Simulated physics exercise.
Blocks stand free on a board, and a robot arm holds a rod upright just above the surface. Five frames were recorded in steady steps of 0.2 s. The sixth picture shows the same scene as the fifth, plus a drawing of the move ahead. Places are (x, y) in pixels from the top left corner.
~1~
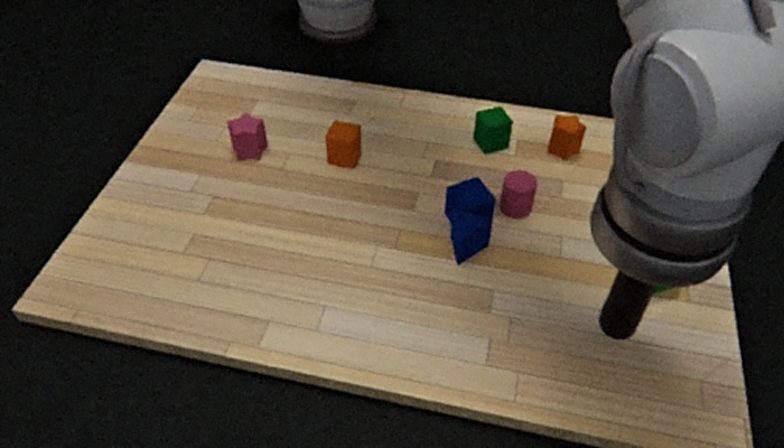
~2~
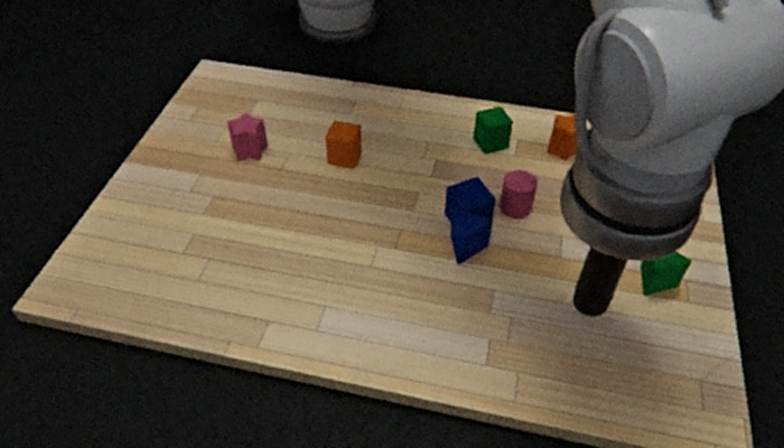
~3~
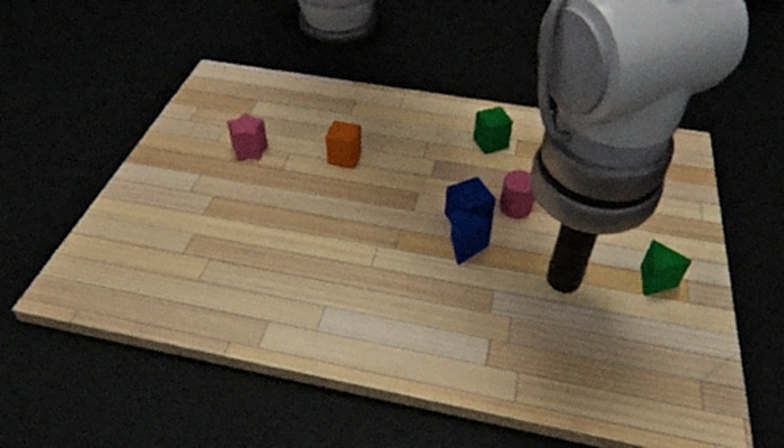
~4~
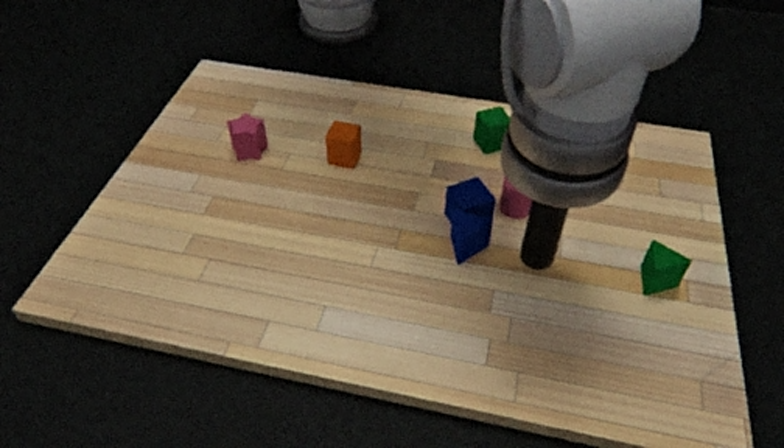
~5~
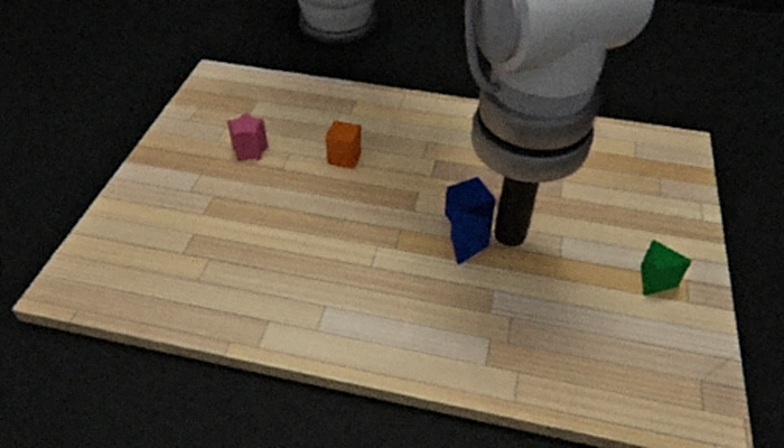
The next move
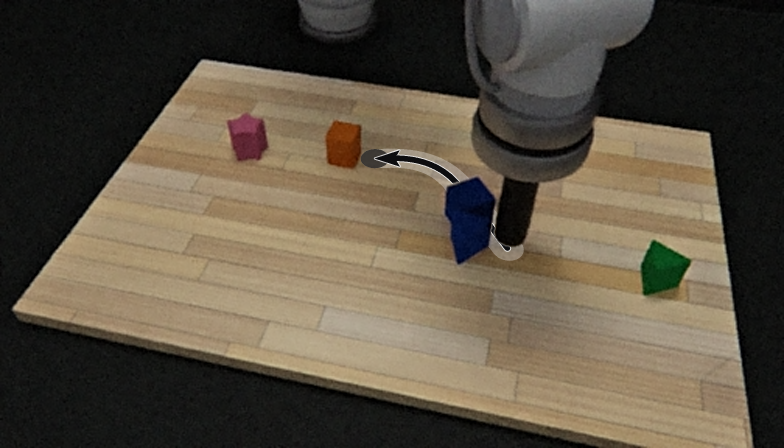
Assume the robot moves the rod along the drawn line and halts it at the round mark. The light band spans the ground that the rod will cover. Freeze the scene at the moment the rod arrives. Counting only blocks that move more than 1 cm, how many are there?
I'd say just one block gets shifted by more than about 1 cm.
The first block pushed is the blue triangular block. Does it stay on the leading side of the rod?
At the end of the path, the rod has already lost the blue triangular block, which lies beside or behind it.
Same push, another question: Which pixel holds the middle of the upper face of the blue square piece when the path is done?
About (435, 172).
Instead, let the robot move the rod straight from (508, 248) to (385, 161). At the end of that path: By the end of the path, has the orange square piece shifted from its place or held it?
Once the rod is done, the orange square piece is in a new spot.
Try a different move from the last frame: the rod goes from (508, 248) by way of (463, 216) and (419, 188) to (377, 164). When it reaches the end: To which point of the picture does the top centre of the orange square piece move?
Near (318, 122).
The drawn path runs from (508, 248) through (473, 203) and (434, 166) to (375, 159).
What follows on the original path. One third of the way, rod at (473, 189); blue square piece at (441, 175), turned 75° anticlockwise.
Two thirds of the way, rod at (435, 154); blue square piece at (435, 172), turned 95° anticlockwise.
At the end, rod at (375, 146); blue triangular block not moved; blue square piece at (435, 172), turned 95° anticlockwise.
